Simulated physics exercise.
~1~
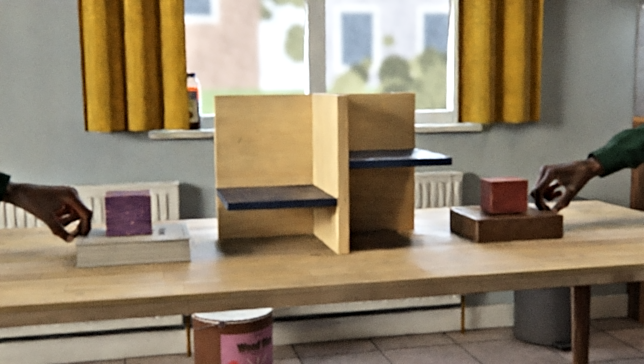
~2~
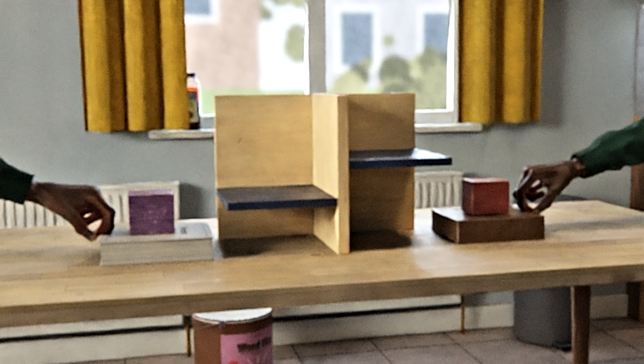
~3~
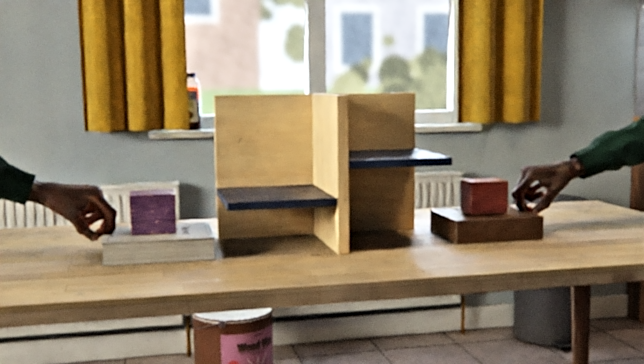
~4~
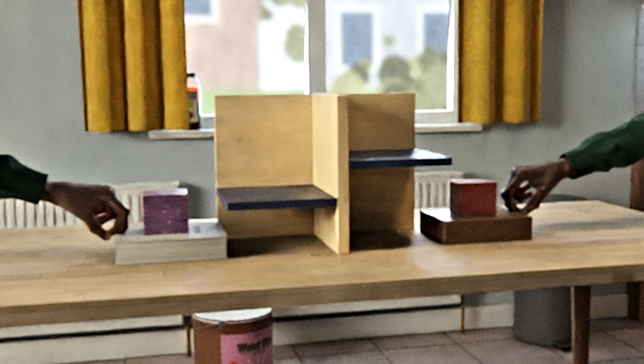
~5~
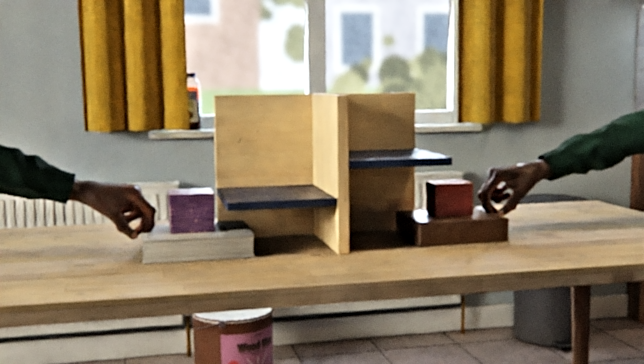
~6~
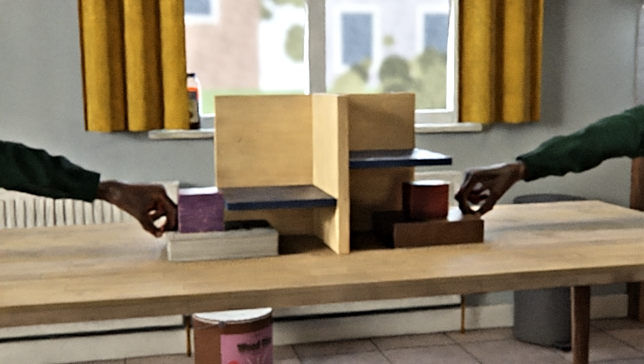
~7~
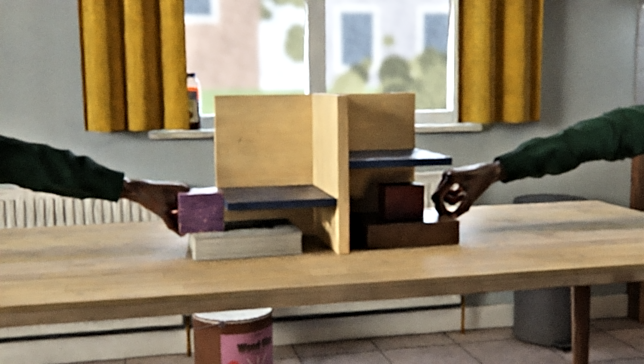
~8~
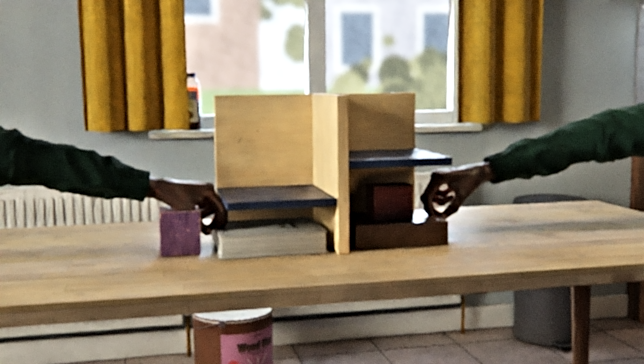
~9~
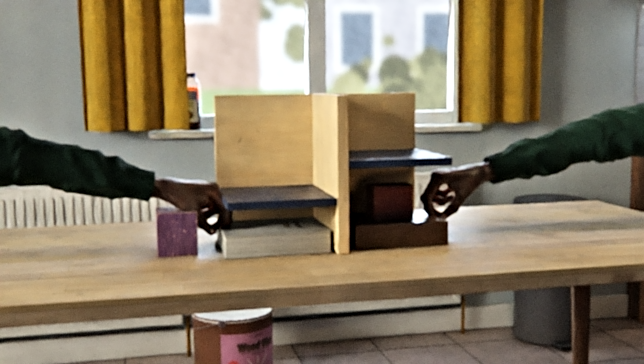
Two hands slide loaded trays inward; the red block clears its shelf, the purple is knocked off.
